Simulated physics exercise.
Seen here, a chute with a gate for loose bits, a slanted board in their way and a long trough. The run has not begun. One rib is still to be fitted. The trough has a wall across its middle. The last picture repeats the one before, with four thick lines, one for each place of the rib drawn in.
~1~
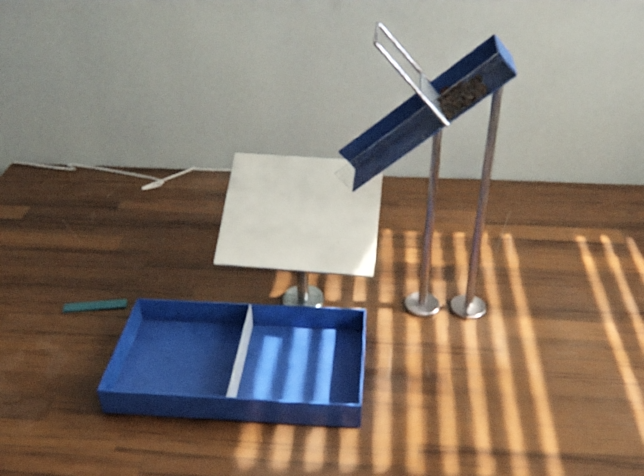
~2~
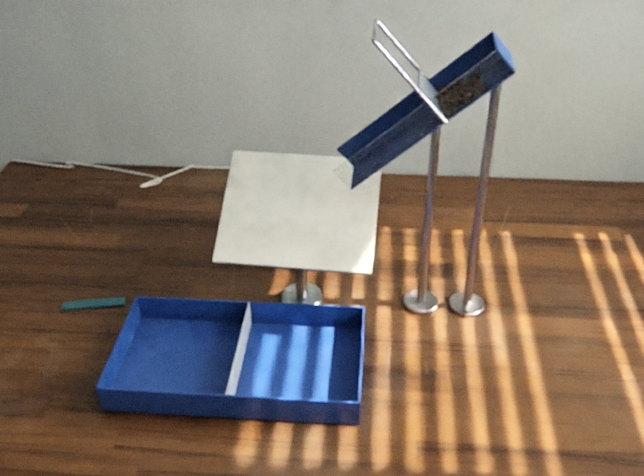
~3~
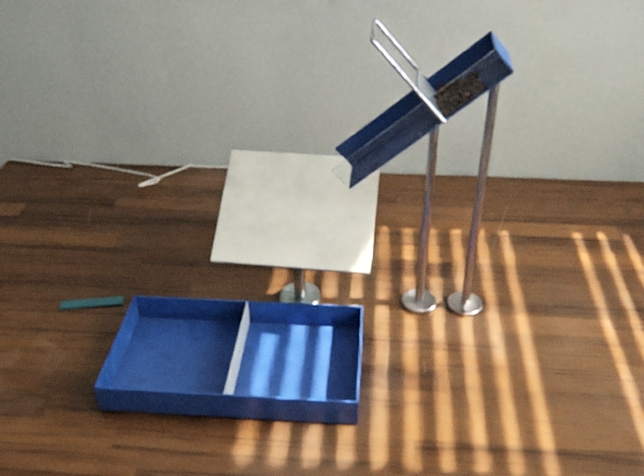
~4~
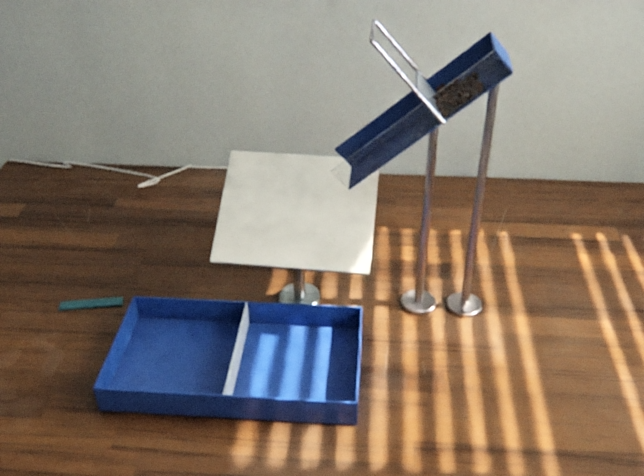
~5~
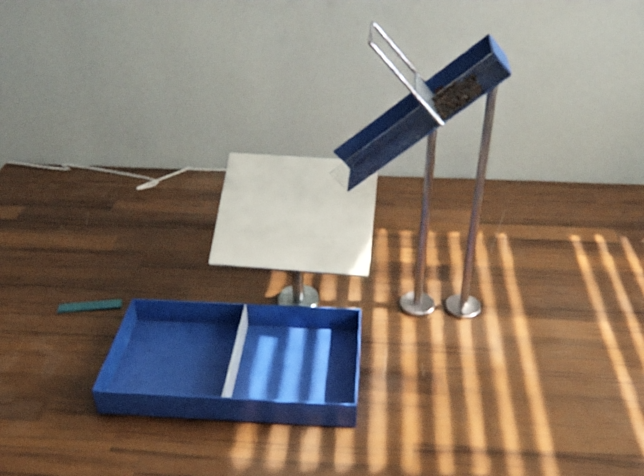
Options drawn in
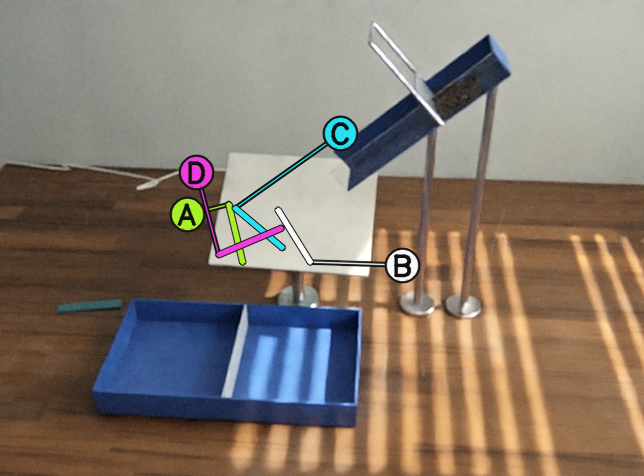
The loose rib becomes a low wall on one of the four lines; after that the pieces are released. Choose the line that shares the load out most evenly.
Line D does it best.
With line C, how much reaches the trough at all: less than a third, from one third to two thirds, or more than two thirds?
It is more than two thirds.
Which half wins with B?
The right half.
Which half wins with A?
The right half.
On the marked copy, line A from (228, 204) to (242, 262); line B from (278, 210) to (310, 262); line C from (235, 208) to (282, 247); line D from (281, 228) to (218, 254).
For line A, of what is caught, roughly a quarter in the left half, the larger part in the right.
For line B, of what is caught, about a tenth in the left half, the larger part in the right.
For line C, of what is caught, about a tenth in the left half, almost all in the right.
For line D, of what is caught, roughly two thirds in the left half, roughly a third in the right.
